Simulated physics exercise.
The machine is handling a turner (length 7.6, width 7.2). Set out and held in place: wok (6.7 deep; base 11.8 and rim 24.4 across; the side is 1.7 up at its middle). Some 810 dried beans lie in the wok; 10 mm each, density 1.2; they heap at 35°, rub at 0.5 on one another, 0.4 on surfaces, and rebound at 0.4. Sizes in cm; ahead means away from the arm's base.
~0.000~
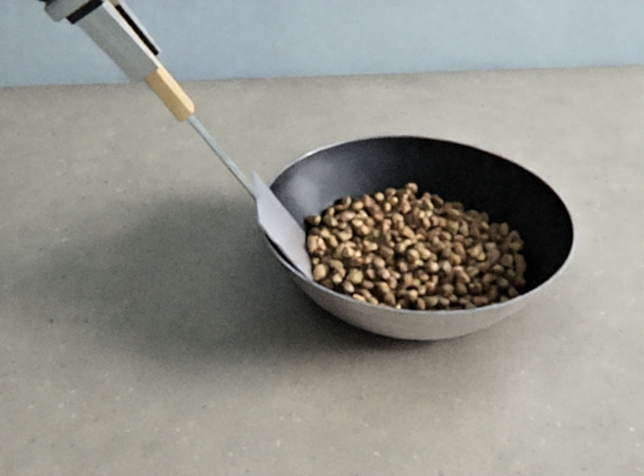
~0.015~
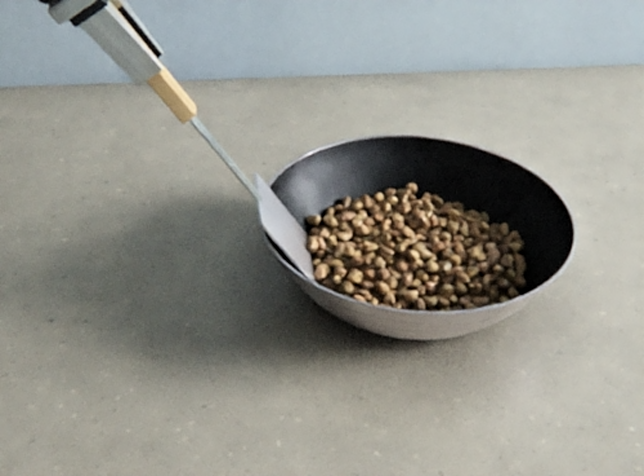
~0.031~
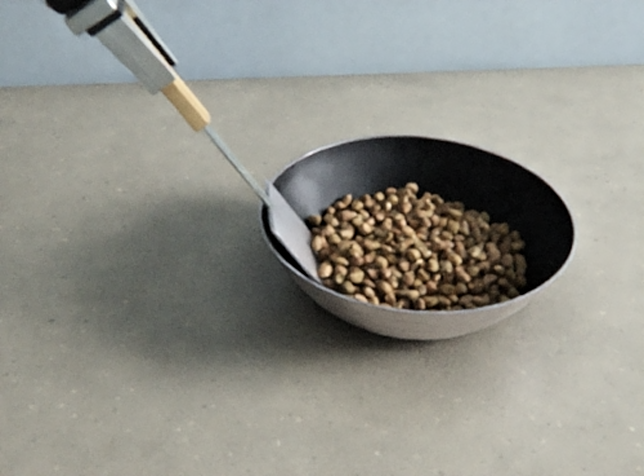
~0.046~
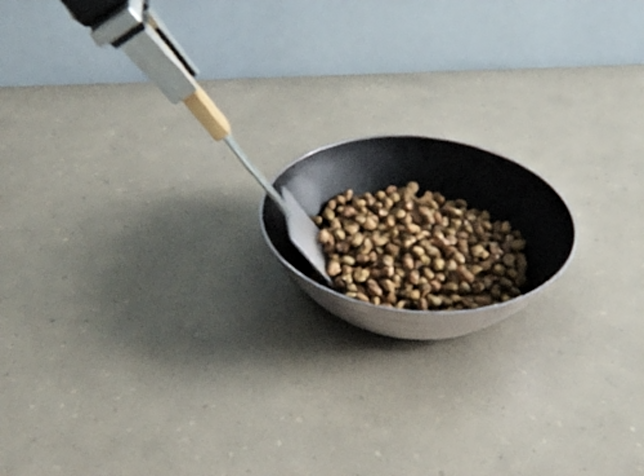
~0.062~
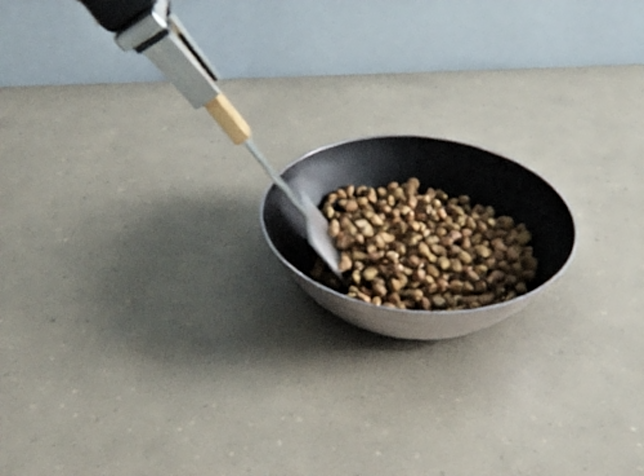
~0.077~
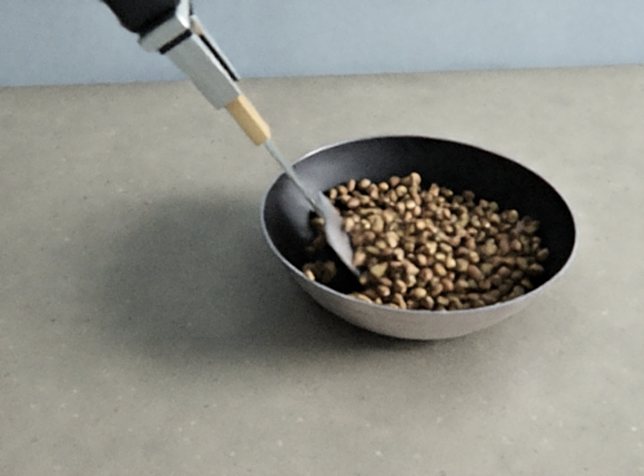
Robot arm holding a turner at the left side of a dark wok, then pushing it rightward into the heaped brown beans.
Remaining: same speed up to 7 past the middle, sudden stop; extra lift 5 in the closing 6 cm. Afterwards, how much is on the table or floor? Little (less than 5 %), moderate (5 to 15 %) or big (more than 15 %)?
Answer: Big; more than 15 % of the dried beans finish on the table or floor.
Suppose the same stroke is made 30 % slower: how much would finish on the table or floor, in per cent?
It would be near 15 per cent.
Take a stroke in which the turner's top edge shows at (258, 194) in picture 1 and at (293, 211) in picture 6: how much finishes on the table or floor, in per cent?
About 5 per cent.
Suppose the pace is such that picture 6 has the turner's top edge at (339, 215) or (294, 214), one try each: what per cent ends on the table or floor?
About 25 and 10 per cent.
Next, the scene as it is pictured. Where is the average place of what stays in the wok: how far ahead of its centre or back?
About 3.5 cm ahead.
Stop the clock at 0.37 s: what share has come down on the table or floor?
Roughly 5 per cent.
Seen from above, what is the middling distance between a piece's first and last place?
Roughly 4 cm.
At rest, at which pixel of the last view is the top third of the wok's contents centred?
At about (504, 232).
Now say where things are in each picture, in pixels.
The first frame shows turner top edge at (255, 195), sloping 57°; upper third of the load around (410, 250), from x 310 to 520, top at y 190; 809 in the wok.
The second frame shows turner top edge at (258, 197), sloping 57°; upper third of the load around (410, 249), from x 310 to 520, top at y 190.
The third frame shows turner top edge at (269, 204), sloping 57°; upper third of the load around (408, 249), from x 315 to 520, top at y 190.
The fourth frame shows turner top edge at (287, 212), sloping 57°; upper third of the load around (411, 247), from x 315 to 520, top at y 185.
The fifth frame shows turner top edge at (306, 215), sloping 57°; upper third of the load around (416, 244), from x 315 to 530, top at y 185.
The sixth frame shows turner top edge at (324, 215), sloping 57°; upper third of the load around (427, 242), from x 310 to 545, top at y 180; 809 in the wok.
After 0.11 s, sloping 57°, highest piece 9 above the table; 809 in the wok.
After 0.15 s, sloping 57°, highest piece 12 above the table; 807 in the wok, 2 on the blade or in flight.
After 0.37 s, sloping 57°, highest piece 23 above the table; 640 in the wok, 50 on the table or floor, 119 on the blade or in flight.
After 1.42 s, sloping 57°, highest piece 7 above the table; 639 in the wok, 170 on the table or floor.
At rest, 639 in the wok, 170 on the table or floor. That is 21 % on the table or floor.
